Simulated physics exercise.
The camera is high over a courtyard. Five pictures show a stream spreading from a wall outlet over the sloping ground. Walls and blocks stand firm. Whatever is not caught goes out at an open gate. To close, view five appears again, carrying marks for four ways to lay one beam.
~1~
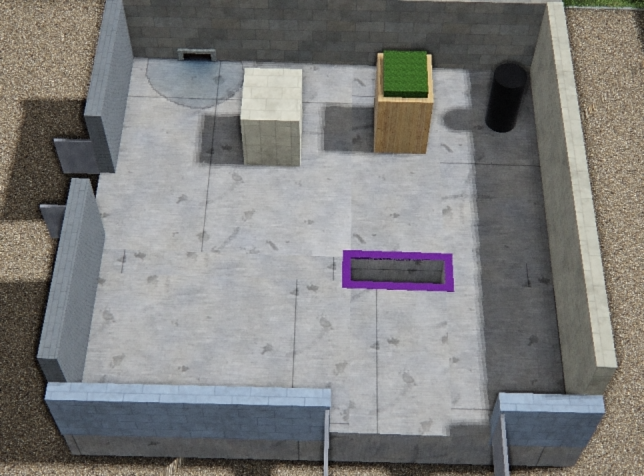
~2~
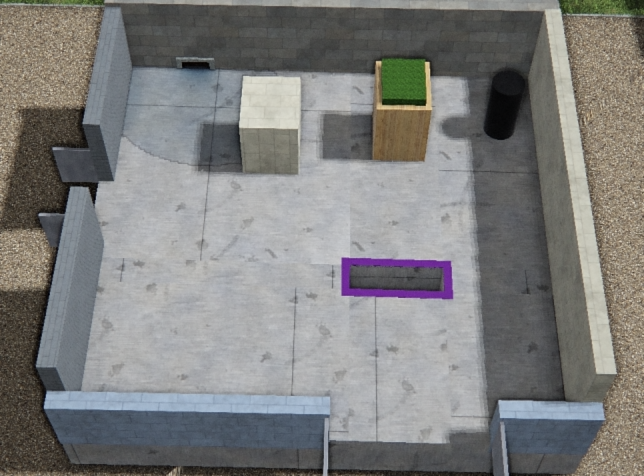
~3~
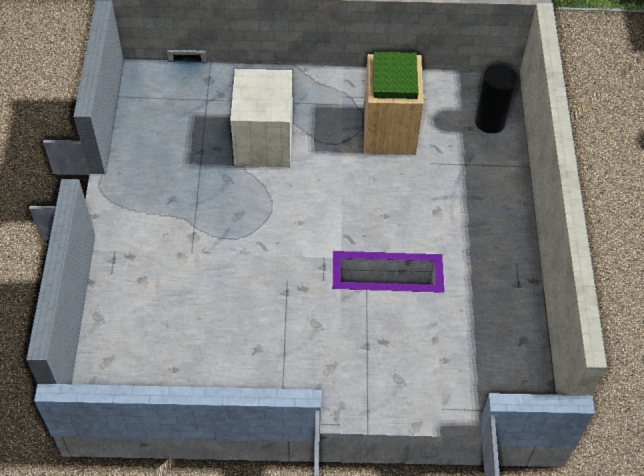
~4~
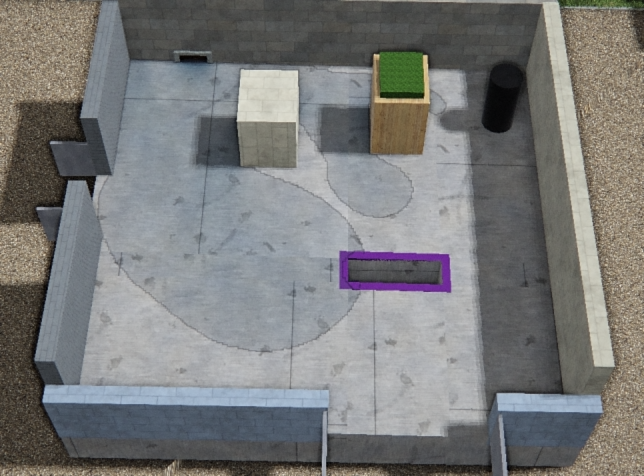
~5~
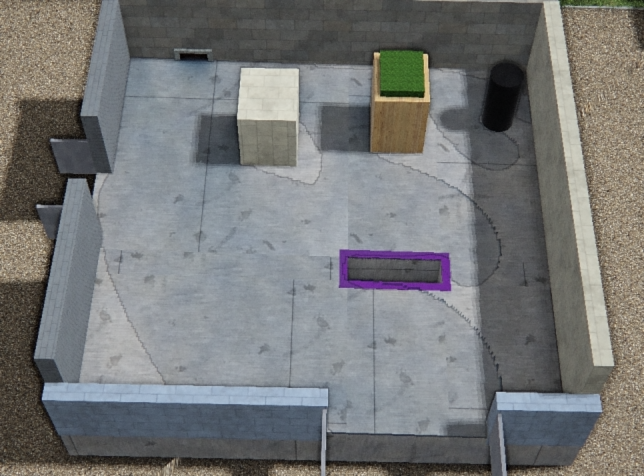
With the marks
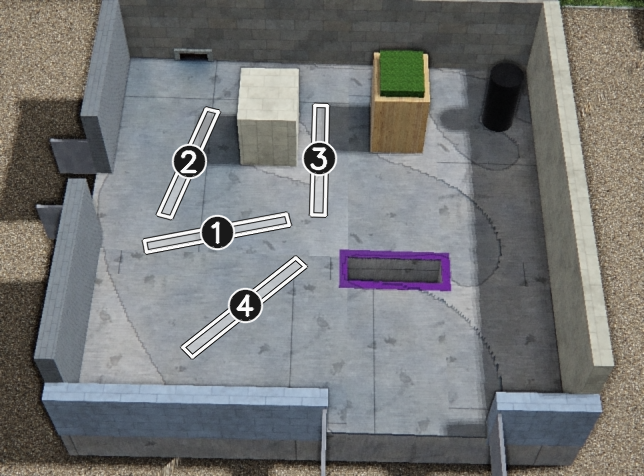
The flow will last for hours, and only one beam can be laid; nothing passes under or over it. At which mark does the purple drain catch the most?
Go for 4.
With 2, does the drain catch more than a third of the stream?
No, it does not.
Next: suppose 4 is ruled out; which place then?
That would be 1.
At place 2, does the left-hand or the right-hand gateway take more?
The right gate.
On the marked copy, 1 from (145, 246) to (287, 219); 2 from (164, 216) to (212, 110); 3 from (318, 215) to (321, 105); 4 from (187, 352) to (300, 262).
If 1 is chosen, about 24 % of the stream runs into the purple drain, about 76 % out by the gates.
If 2 is chosen, about 16 % of the stream runs into the purple drain, about 82 % out by the gates.
If 3 is chosen, about 17 % of the stream runs into the purple drain, about 81 % out by the gates.
If 4 is chosen, about 36 % of the stream runs into the purple drain, about 63 % out by the gates.
